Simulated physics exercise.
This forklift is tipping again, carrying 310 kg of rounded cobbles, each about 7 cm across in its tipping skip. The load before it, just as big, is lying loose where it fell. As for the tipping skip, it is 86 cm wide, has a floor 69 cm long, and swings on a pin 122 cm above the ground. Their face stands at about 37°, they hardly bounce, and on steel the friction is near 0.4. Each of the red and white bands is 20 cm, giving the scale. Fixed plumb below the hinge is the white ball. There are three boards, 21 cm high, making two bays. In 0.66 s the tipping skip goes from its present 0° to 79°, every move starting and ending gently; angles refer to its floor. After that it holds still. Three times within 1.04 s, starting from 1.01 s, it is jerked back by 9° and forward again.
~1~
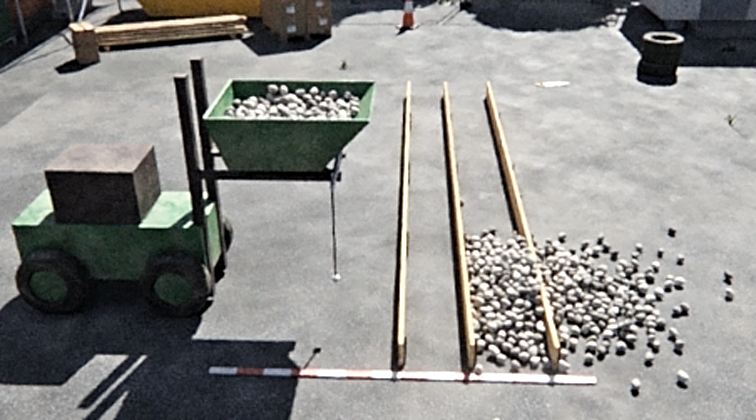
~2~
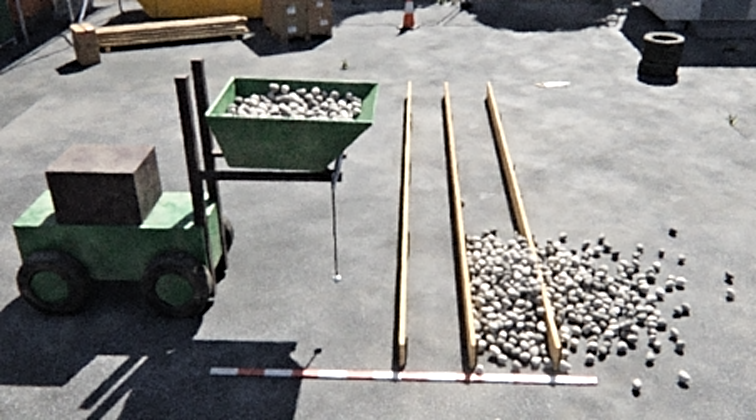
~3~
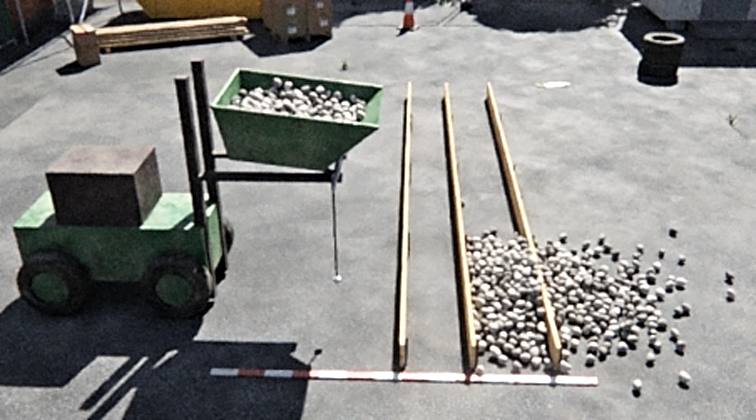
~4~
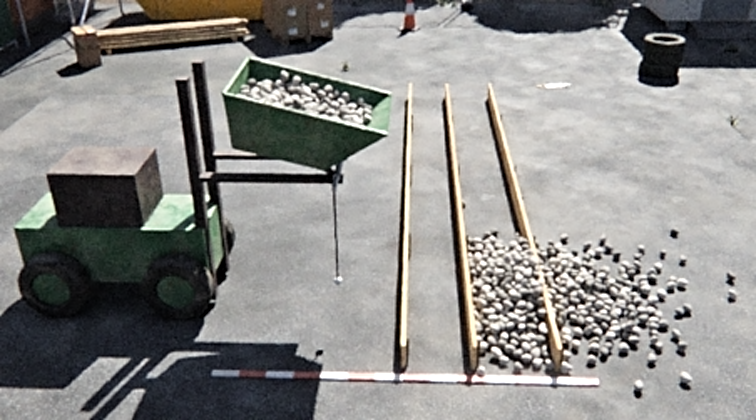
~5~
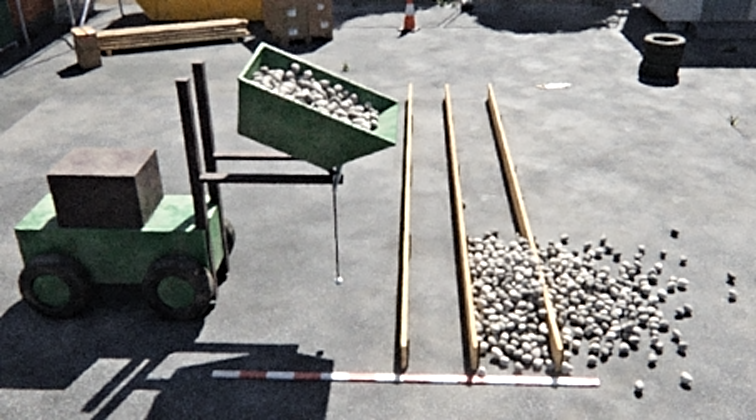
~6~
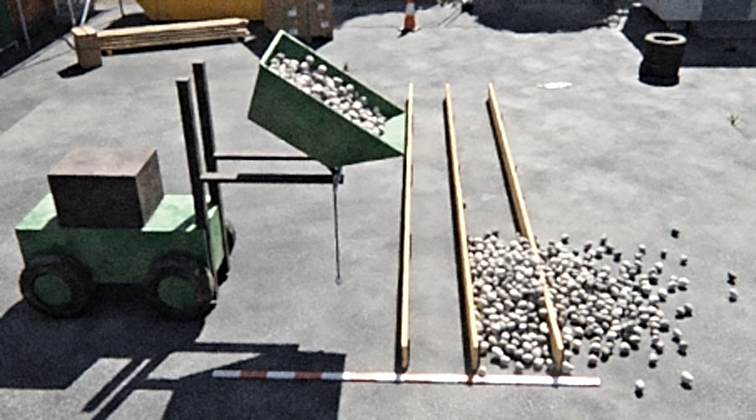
On a sunlit paved yard, a green forklift holds a raised skip of rounded stones to the left of three long boards, with more stones scattered around the far-right board. The skip starts level, then tilts steadily towards the right, its left end rising and its lip lowering, while the stones stay inside.
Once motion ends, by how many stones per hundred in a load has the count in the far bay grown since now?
It has grown by about 61 per hundred.
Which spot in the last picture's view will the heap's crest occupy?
Around (502, 261).
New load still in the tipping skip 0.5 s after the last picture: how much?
Some 80 percent, roughly.
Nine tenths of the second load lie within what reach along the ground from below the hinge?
Distance ahead of it: About 170 cm.
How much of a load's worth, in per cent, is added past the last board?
About 10 per cent.
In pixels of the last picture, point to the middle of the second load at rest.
Near (490, 283).
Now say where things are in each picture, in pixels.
In the first picture, the tipping skip is at 0°, its lip at (369, 122); the top of the load is at (297, 99). The earlier load is highest near (528, 270), 25 cm above ground level, 60 % in the far bay, 39 % past the last board.
In the second picture, lip at (372, 123), floor tilted 2°, highest stones at (290, 98).
In the third picture, the tipping skip is at 7°, its lip at (378, 128); the top of the load is at (267, 94).
In the fourth picture, the tipping skip is at 14°, its lip at (387, 135); the top of the load is at (268, 85).
In the fifth picture, the tipping skip is at 24°, its lip at (396, 144); the top of the load is at (270, 75).
In the sixth picture, lip at (404, 155), floor tilted 34°, highest stones at (280, 66).
Then, 0.2 s after the last picture the floor is at 67°; in per cent of one load, 100 in the tipping skip, 60 in the far bay, 39 past the last board; the foremost stones are past the picture's edge.
Then, 0.5 s after the last picture the floor is at 79°; in per cent of one load, 82 in the tipping skip, 18 in the near bay, 60 in the far bay, 39 past the last board; the foremost stones are past the picture's edge.
Then, 2.2 s after the last picture the floor is at 79°; in per cent of one load, 0 in the tipping skip, 27 in the near bay, 121 in the far bay, 51 past the last board; the foremost stones are past the picture's edge.
Then, 4.6 s after the last picture the floor is at 79°; in per cent of one load, 0 in the tipping skip, 27 in the near bay, 121 in the far bay, 51 past the last board; the foremost stones are past the picture's edge. Net gain in the far bay, 61.
